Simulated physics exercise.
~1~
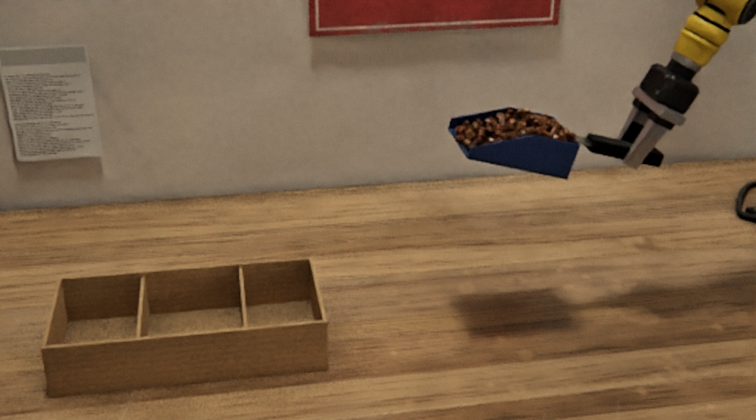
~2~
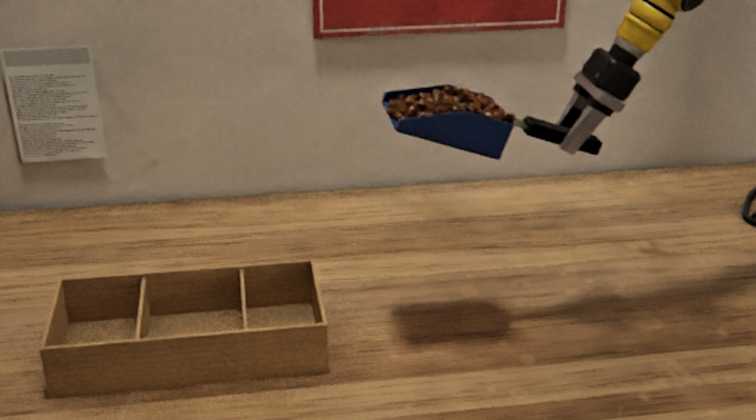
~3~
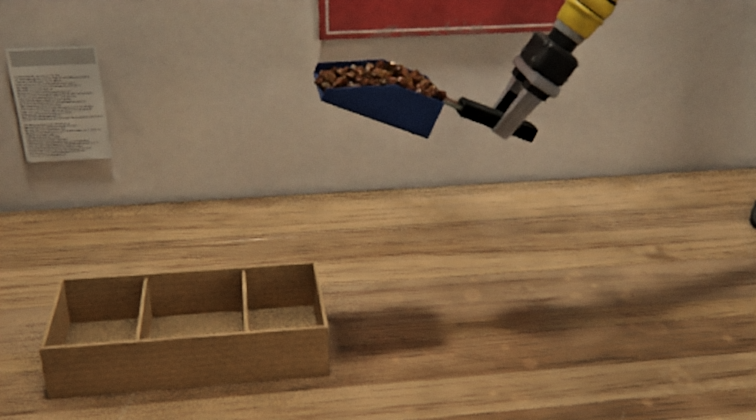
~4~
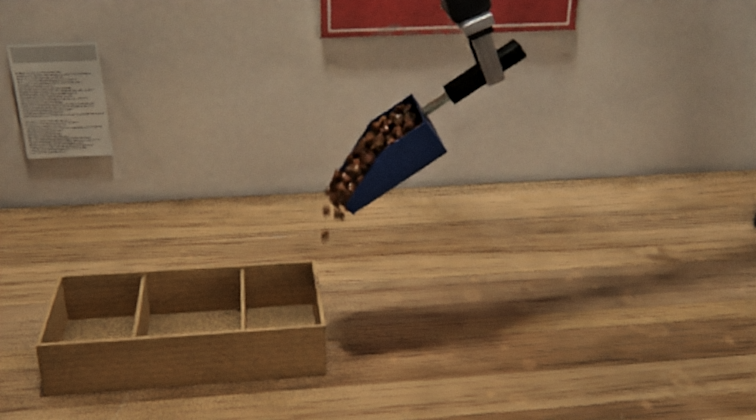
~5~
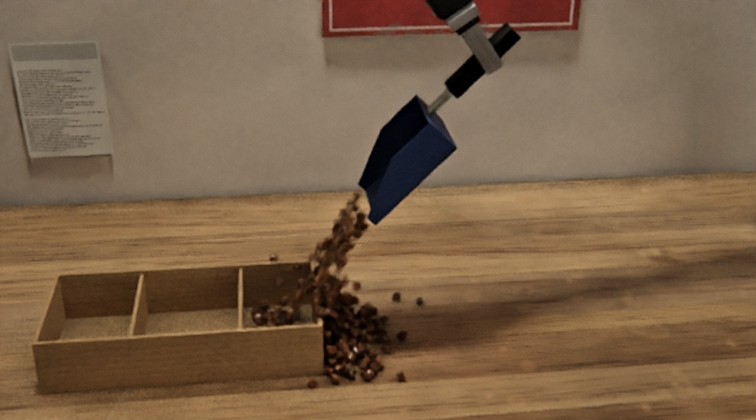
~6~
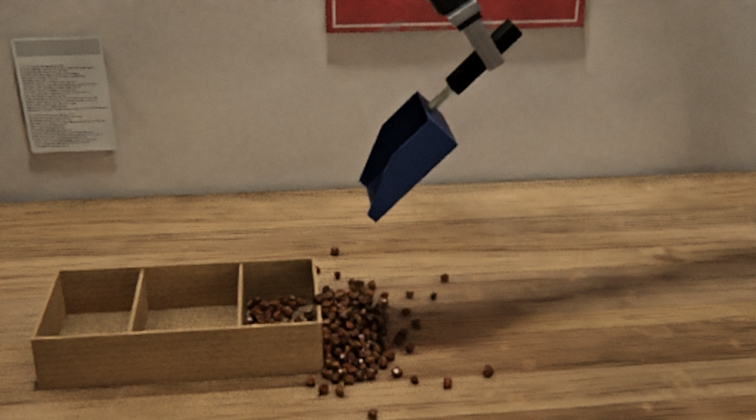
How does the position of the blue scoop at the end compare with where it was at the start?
At the end the scoop is further to the left than at the start, hanging just above and to the right of the box instead of well off to its right.
